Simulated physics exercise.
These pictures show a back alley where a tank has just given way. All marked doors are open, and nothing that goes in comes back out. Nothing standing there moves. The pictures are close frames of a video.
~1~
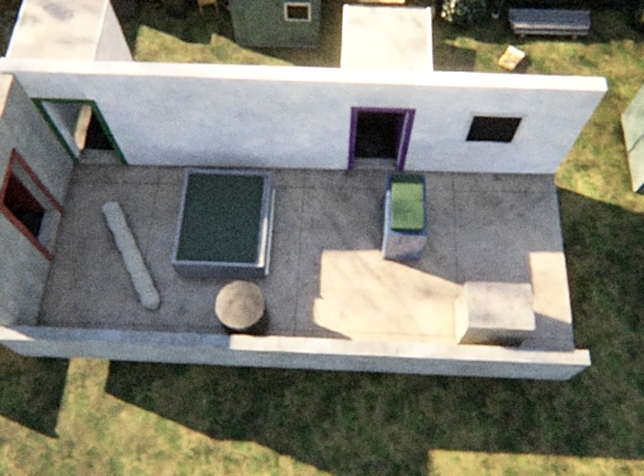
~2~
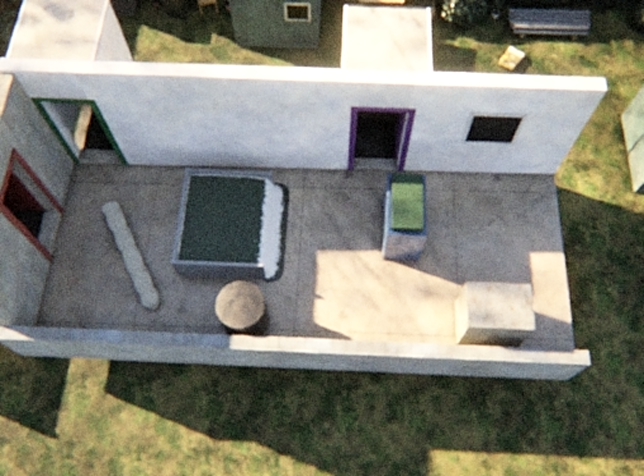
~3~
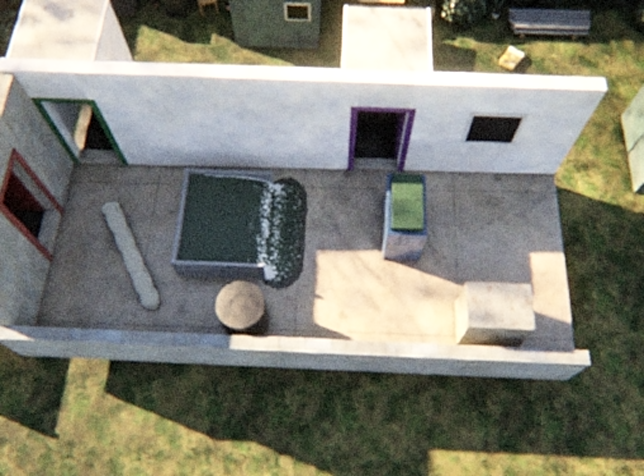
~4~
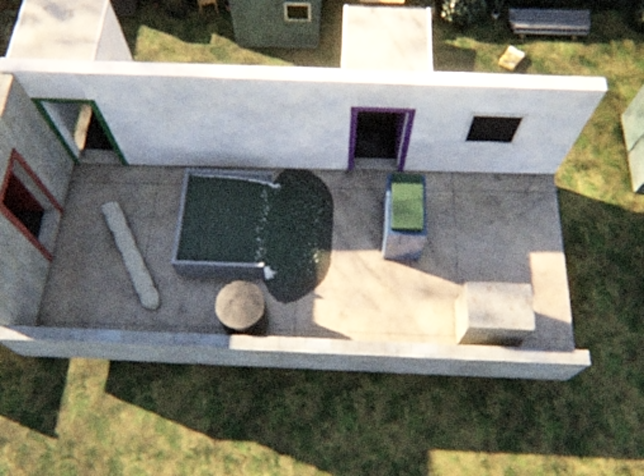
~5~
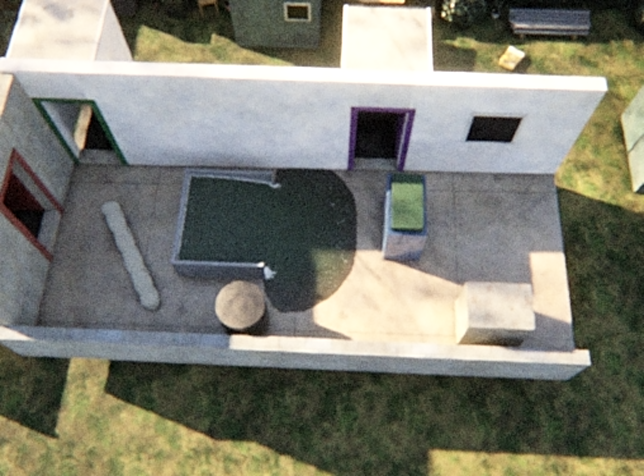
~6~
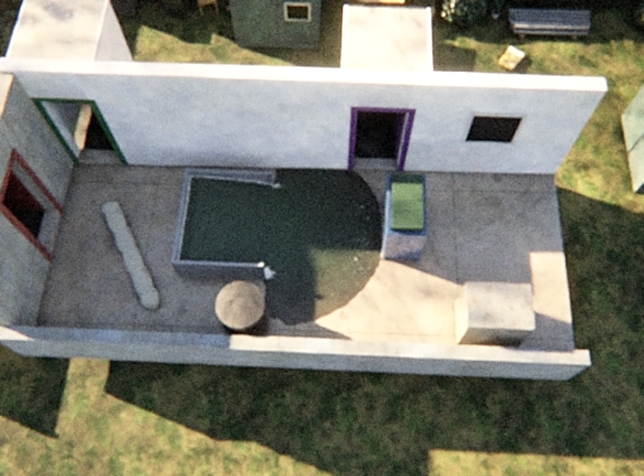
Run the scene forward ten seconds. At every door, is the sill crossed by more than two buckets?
The green door: No; the red door: No; the purple door: Yes.
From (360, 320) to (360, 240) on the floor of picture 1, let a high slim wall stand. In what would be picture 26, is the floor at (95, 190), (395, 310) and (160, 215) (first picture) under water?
Lab note - point 1: Parched; point 2: Inundated; point 3: Parched.
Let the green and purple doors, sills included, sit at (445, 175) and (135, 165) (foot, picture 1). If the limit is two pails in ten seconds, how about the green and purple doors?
Result - green door does not reach it, purple door does not reach it.
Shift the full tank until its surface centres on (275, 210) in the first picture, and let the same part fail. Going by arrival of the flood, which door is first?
The purple-painted one is the first one.
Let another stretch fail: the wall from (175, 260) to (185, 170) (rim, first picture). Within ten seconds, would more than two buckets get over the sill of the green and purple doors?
Then: Green takes more, purple lets less in.
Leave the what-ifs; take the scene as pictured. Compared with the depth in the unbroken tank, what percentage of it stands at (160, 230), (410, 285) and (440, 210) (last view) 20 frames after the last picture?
Taking the places in turn, I get roughly 0, 4 and 4 percent.
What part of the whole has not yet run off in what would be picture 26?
Some 92 per cent has not gone.
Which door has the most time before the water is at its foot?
Answer is the red-painted one.
A moment on, water covers 30 % of the floor; the green door not reached, the red door not reached, the purple door wet at the sill, nothing in.
Next, water covers 40 % of the floor; the green door not reached, the red door not reached, the purple door over two buckets in.
Then, water covers 55 % of the floor; the green door not reached, the red door not reached, the purple door far over two buckets in.
Later, water covers 65 % of the floor; the green door wet at the sill, nothing in, the red door not reached, the purple door far over two buckets in.
In the end, water covers 70 % of the floor; the green door wet at the sill, nothing in, the red door wet at the sill, nothing in, the purple door far over two buckets in.
